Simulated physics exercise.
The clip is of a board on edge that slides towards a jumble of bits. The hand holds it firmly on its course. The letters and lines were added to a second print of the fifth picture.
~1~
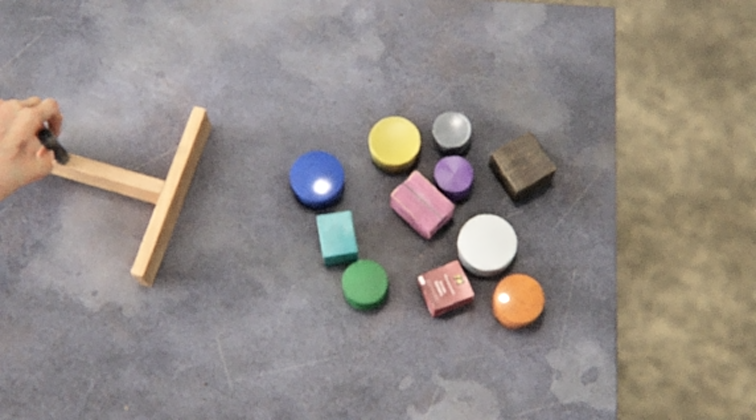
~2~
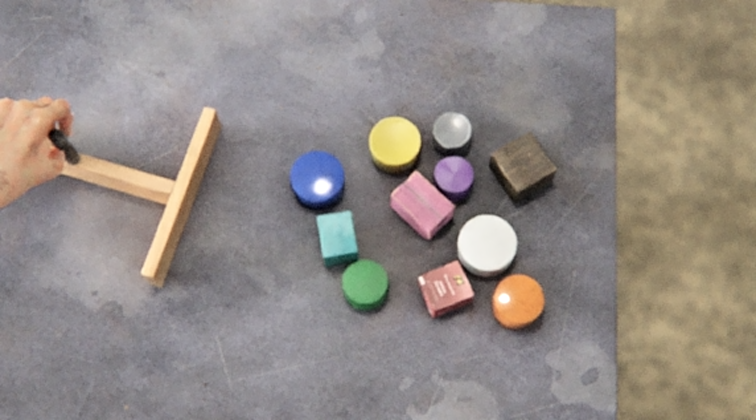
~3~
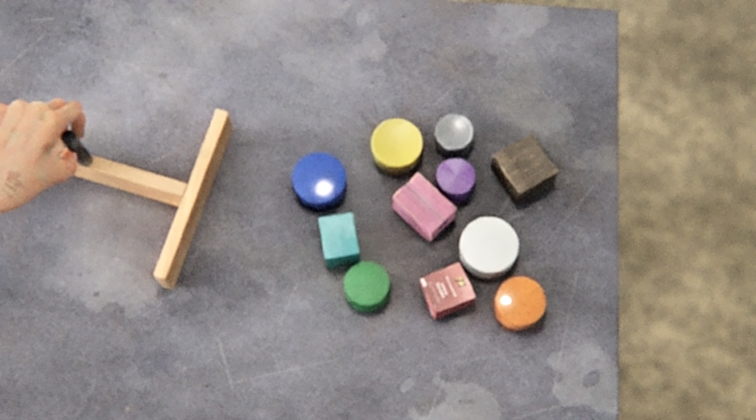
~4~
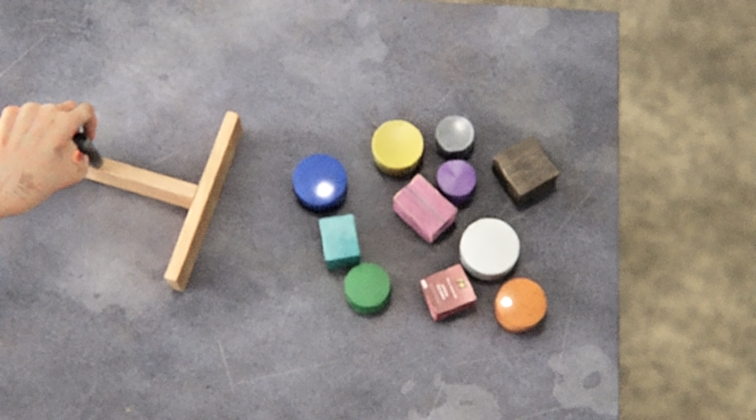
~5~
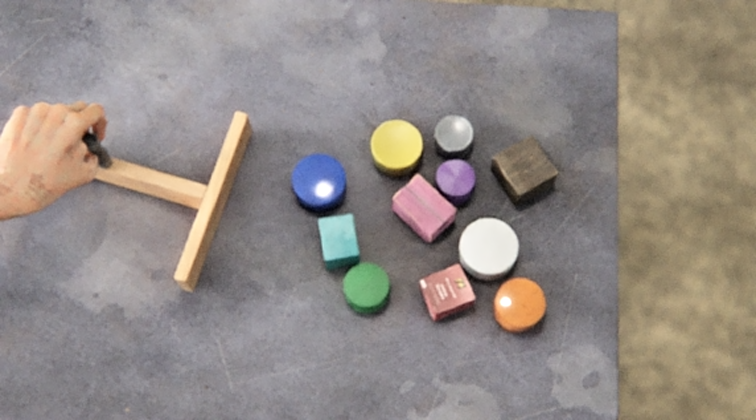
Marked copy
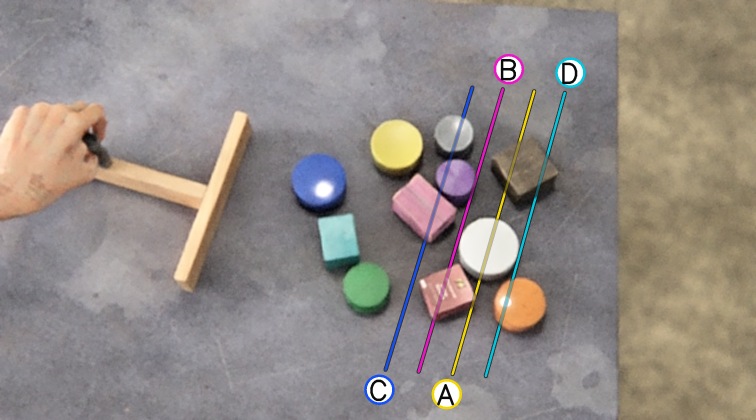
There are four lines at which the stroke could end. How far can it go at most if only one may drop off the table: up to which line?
As far as mark D.
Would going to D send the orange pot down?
No.
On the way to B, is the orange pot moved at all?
Yes.
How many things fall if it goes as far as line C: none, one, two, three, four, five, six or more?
The count is none.
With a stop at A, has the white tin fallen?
No.
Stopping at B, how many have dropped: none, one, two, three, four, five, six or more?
By then, none.
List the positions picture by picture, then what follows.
The first picture shows black block (522, 167); turquoise block (338, 239); grey tub (451, 135).
The second picture shows board (179, 190); blue pot (318, 180).
The third picture shows board (191, 192); pink box (424, 208).
The fourth picture shows board (203, 194); purple tin (456, 182).
The fifth picture shows board (212, 194); red packet (447, 293); yellow tub (397, 150); black block (523, 171).
On the marked copy, A at (495, 227); B at (463, 225); C at (431, 223); D at (527, 229).
With D. Early on, board (326, 201); turquoise block (345, 245); blue pot (368, 195).
Further on, board (440, 208); white tin (563, 285); black block (545, 166).
At the end, board (527, 214); black block (615, 158); white tin (609, 325); none fallen.
As for the rest, A is within the limit but short; B is within the limit but short; C is within the limit but short.
